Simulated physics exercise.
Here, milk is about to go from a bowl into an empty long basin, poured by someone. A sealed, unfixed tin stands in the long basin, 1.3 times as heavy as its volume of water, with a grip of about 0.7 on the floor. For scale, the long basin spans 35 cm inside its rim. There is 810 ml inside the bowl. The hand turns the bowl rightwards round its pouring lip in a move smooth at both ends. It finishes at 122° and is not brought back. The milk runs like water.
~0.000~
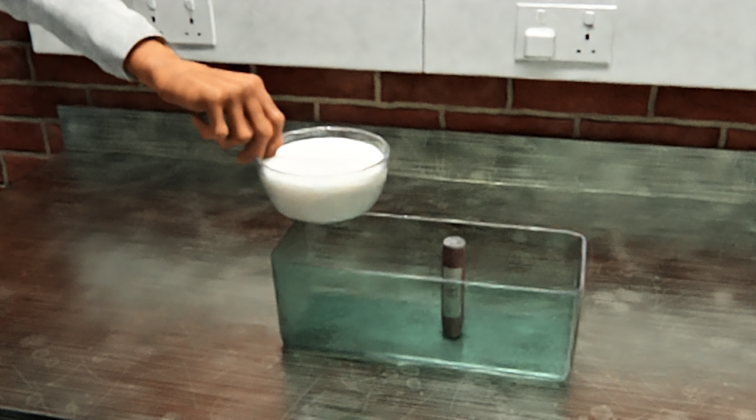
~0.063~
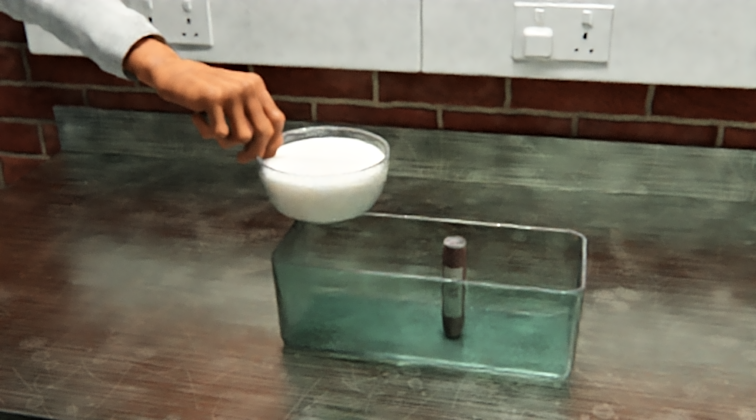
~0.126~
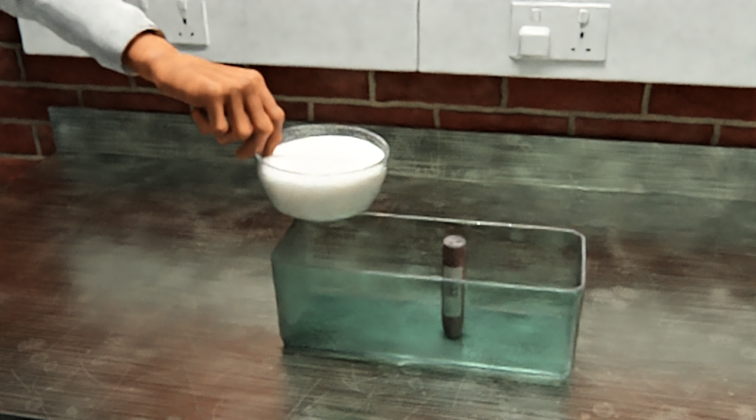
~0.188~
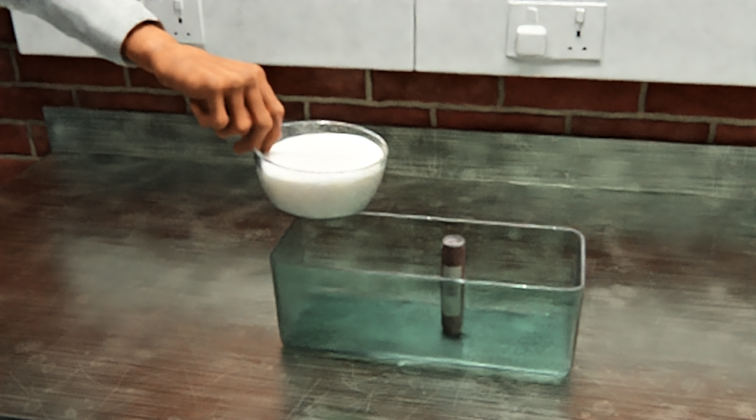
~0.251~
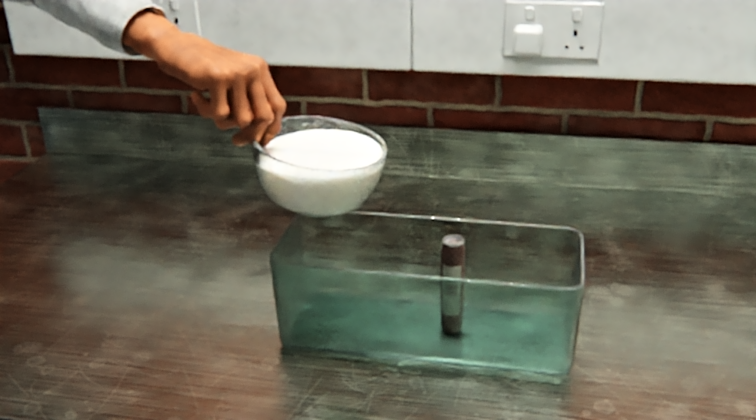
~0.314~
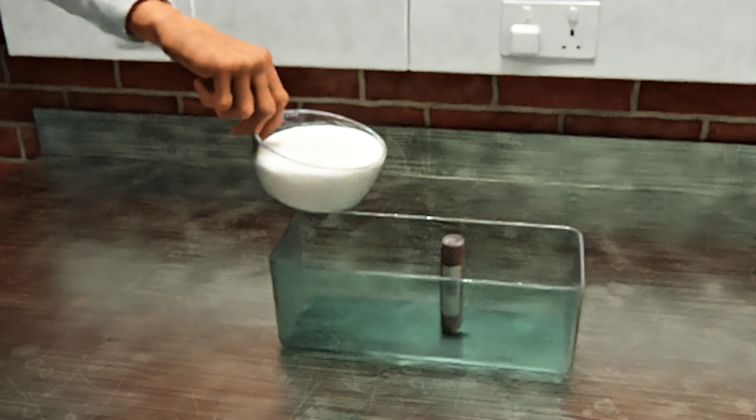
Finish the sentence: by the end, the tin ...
By the end, the tin is still upright.
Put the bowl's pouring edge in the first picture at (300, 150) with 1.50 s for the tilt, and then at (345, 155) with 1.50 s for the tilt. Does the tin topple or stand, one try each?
Run one: It does not tip. Run two: It does not tip.
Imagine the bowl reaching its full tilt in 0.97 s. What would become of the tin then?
With that tilt, the tin stays on its base.
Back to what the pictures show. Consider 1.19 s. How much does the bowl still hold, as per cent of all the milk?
Close to 0 percent of the whole amount.
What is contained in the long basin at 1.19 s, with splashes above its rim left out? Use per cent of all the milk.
I'd say roughly 92 in a hundred of it.
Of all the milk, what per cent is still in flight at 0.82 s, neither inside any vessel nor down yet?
Near 36 per cent at that time.
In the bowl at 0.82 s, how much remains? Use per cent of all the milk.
40 %.
Then, 0.82 s in, the tilt is 70° and 40 per cent is still to pour; the tin stands where it began.
Then, 1.19 s in, the tilt is 110° and 0 per cent is still to pour; the tin stands where it began.
Then, 1.58 s in, the tilt is 122° and 0 per cent is still to pour; the tin stands where it began.
Then, 2.00 s in, the tilt is 122° and 0 per cent is still to pour; the tin stands where it began.
Finally, the tin stands where it began.
